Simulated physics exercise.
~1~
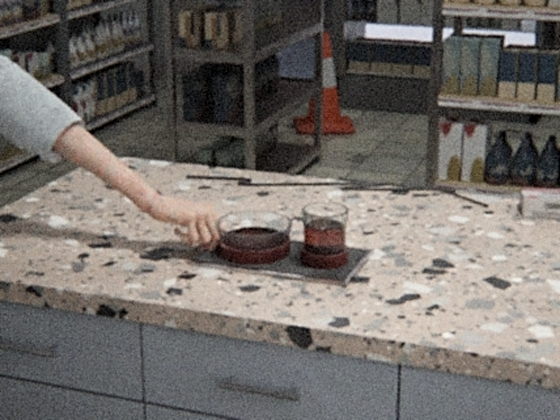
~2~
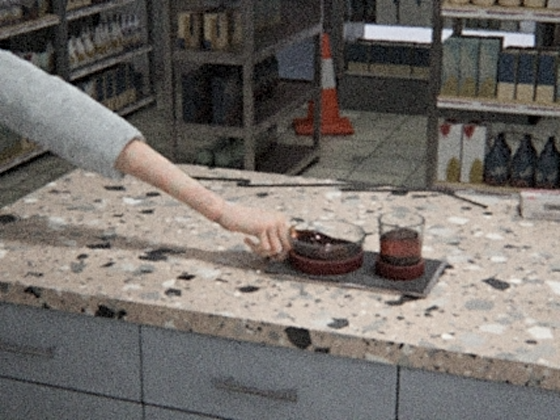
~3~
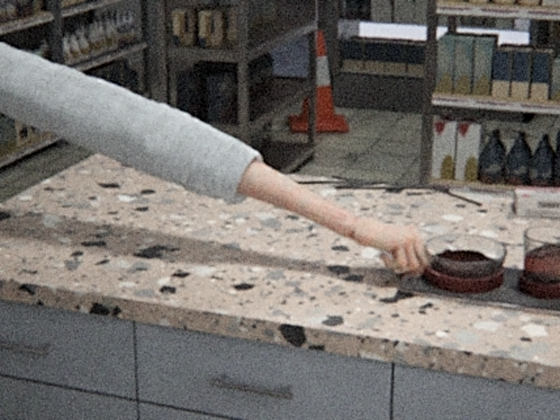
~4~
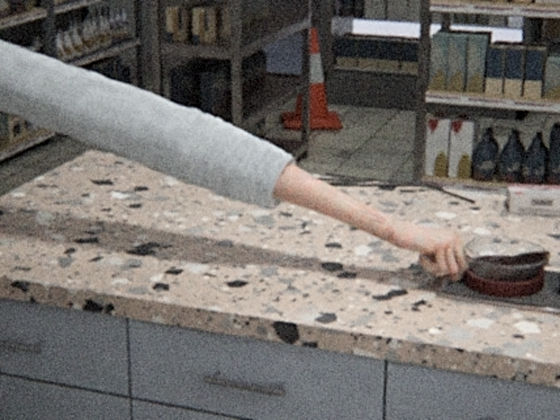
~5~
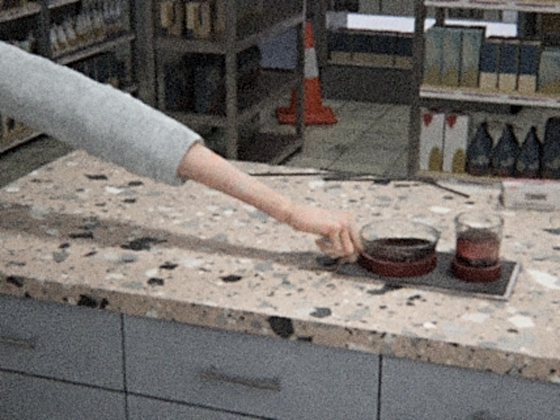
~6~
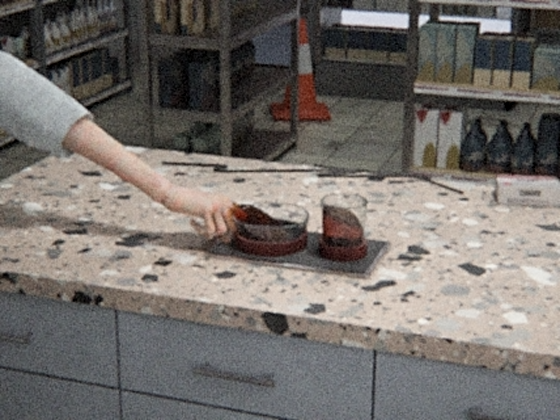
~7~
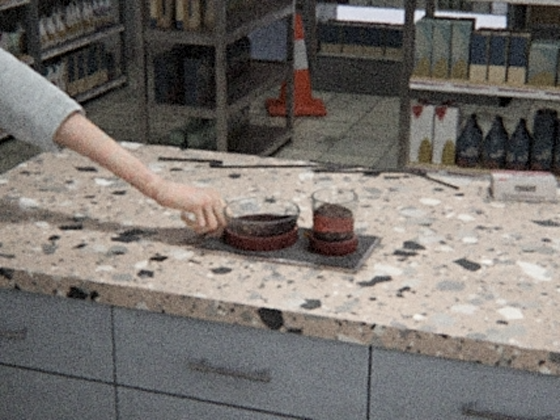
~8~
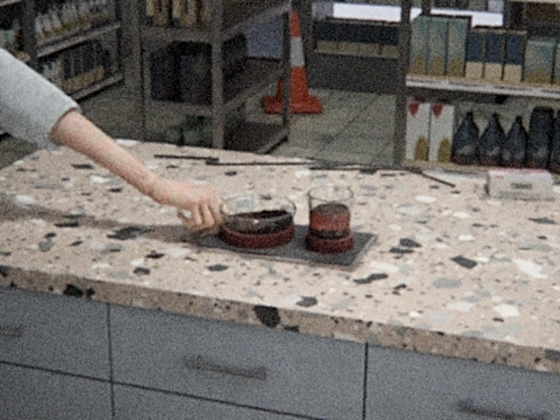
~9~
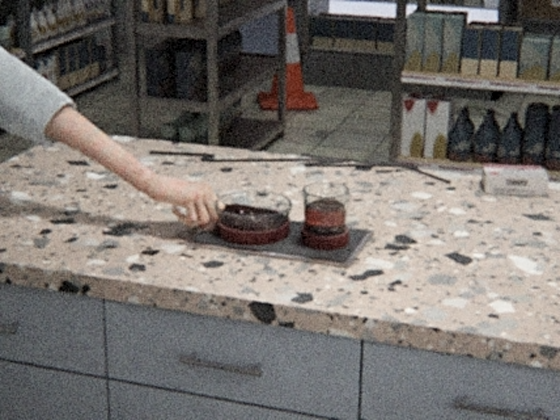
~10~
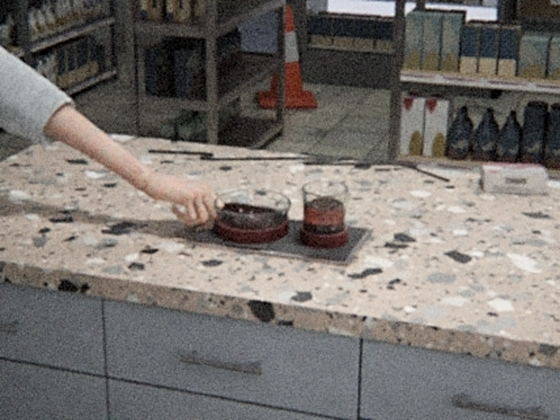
A dark tray carrying a round glass bowl and a drinking glass, both holding reddish-brown tea, slides right across a speckled pinkish counter, pushed by a hand in a pale grey sleeve. The view looks slightly down over grey drawers, with stocked shelves and an orange traffic cone behind. Near the right edge the tray reverses, and the hand draws it back left while the tea tilts steeply in both vessels. The tray then slows and stops near the middle, where the tea settles, with the hand still beside the bowl.
